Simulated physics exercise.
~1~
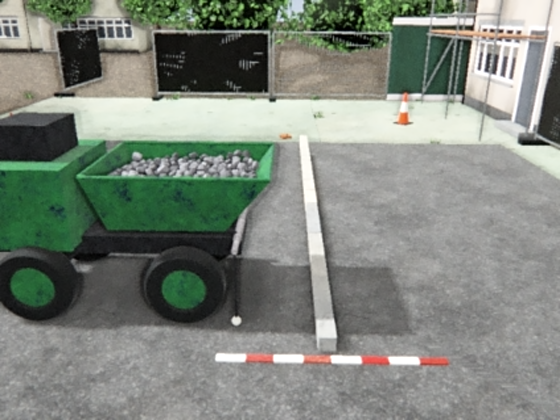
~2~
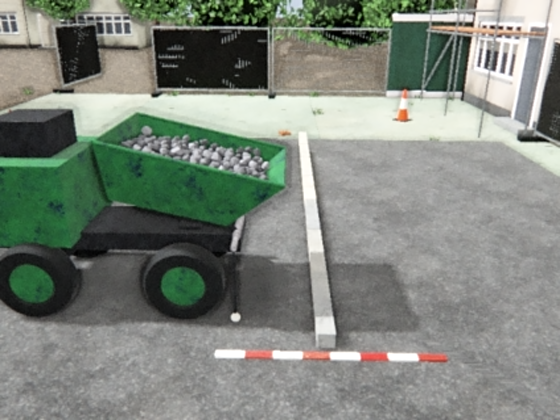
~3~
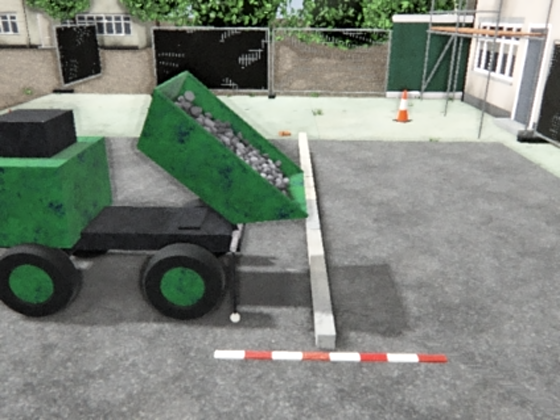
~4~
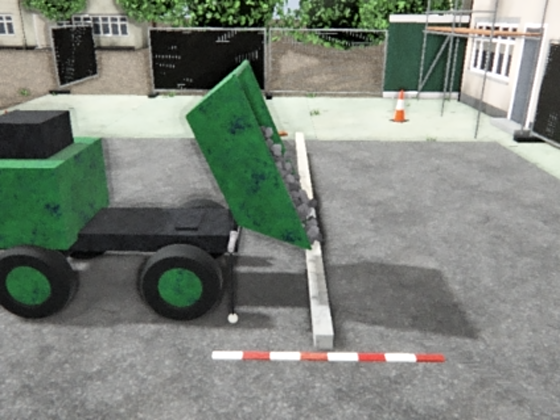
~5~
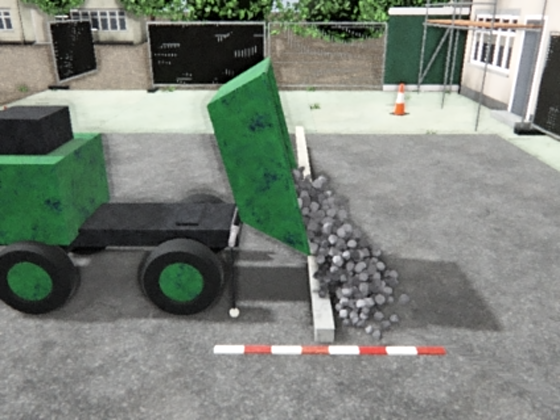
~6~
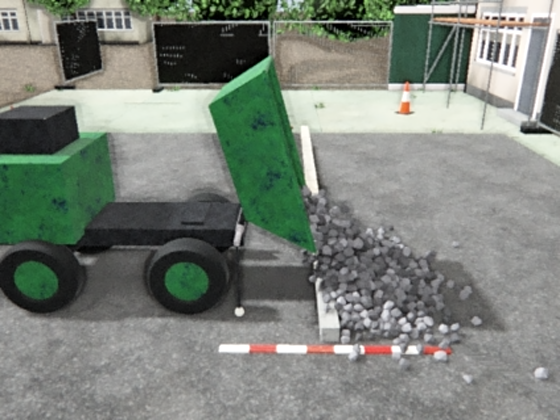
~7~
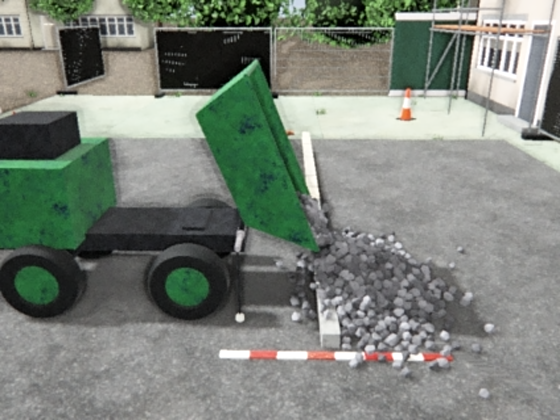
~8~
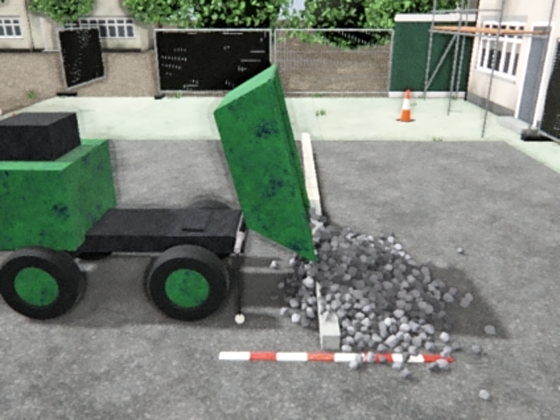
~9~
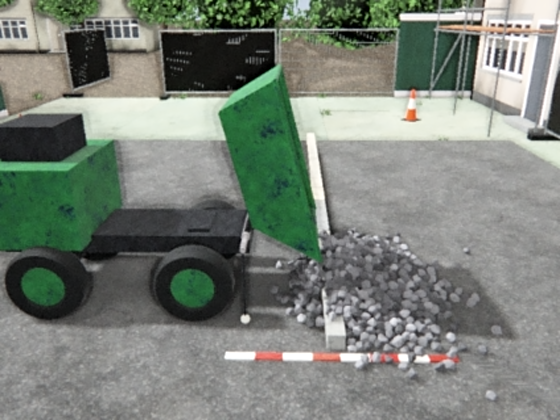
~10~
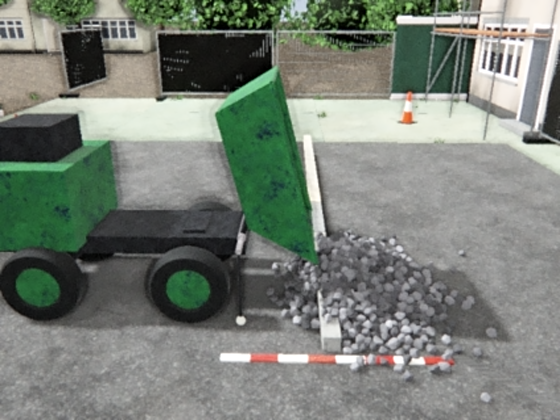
In a fenced yard, a small green dumper tips grey stones across a low kerb, most landing beyond it, body staying raised.
